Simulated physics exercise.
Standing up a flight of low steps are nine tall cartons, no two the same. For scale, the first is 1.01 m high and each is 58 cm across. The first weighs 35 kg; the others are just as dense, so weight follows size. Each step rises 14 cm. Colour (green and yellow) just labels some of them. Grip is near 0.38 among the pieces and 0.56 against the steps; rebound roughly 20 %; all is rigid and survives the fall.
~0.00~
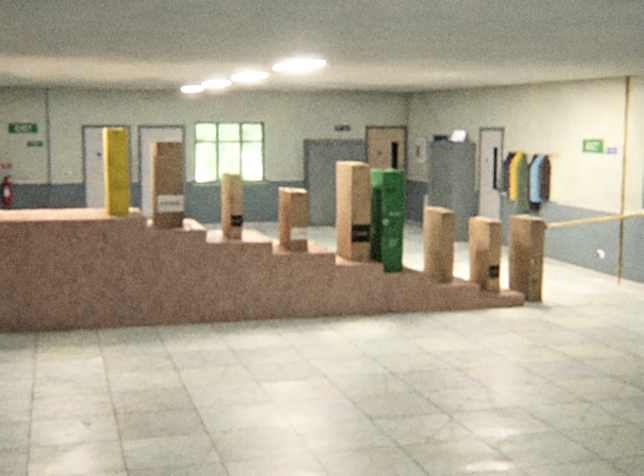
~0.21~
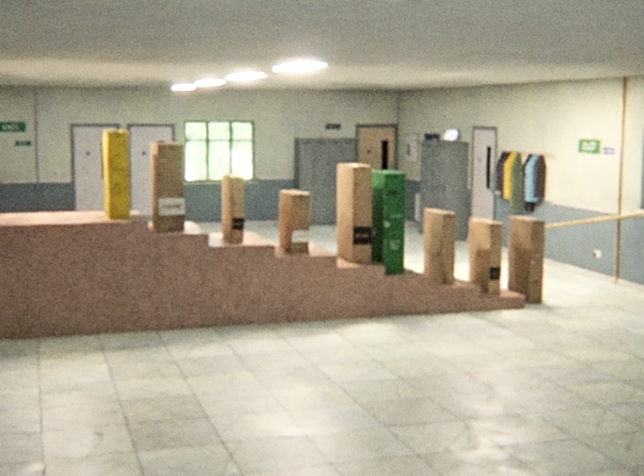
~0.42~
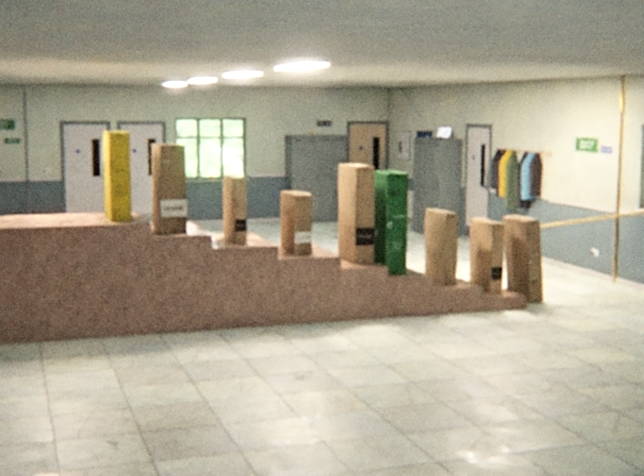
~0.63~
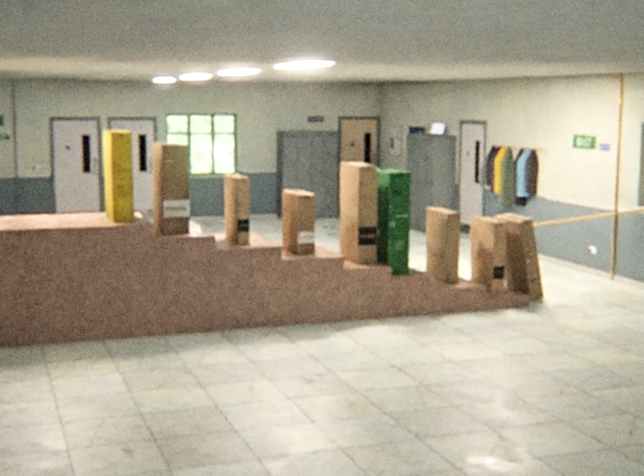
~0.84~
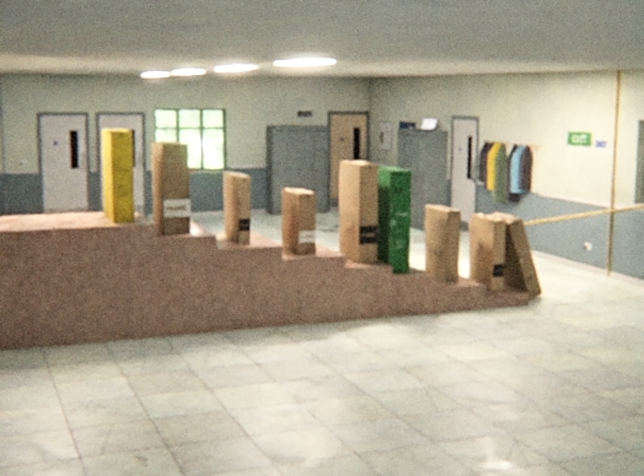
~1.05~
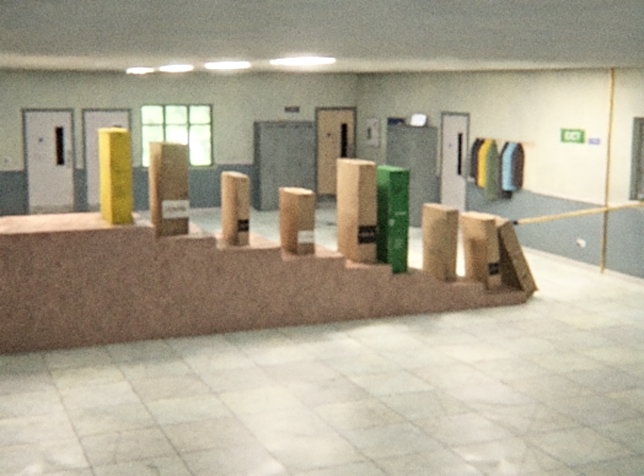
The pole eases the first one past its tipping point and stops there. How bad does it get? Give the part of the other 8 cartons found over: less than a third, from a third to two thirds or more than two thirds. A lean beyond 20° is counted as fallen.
Under a third of them.
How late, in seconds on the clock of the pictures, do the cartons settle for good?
At about 2.0 s.
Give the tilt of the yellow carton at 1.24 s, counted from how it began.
Some 0°.
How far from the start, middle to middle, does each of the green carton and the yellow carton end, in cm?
Green 10, yellow 0.
After 1.24 s, none of the 8 other cartons over, 1 disturbed.
After 1.46 s, 1 of the 8 other cartons over.
After 1.72 s, 2 of the 8 other cartons over.
In the end (2.3 s), 2 of the 8 other cartons over; green carton 7° from how it stood; yellow carton unmoved. That is 25 per cent. Six left standing. From the last view, middles, green carton near (379, 218), yellow carton near (116, 175).
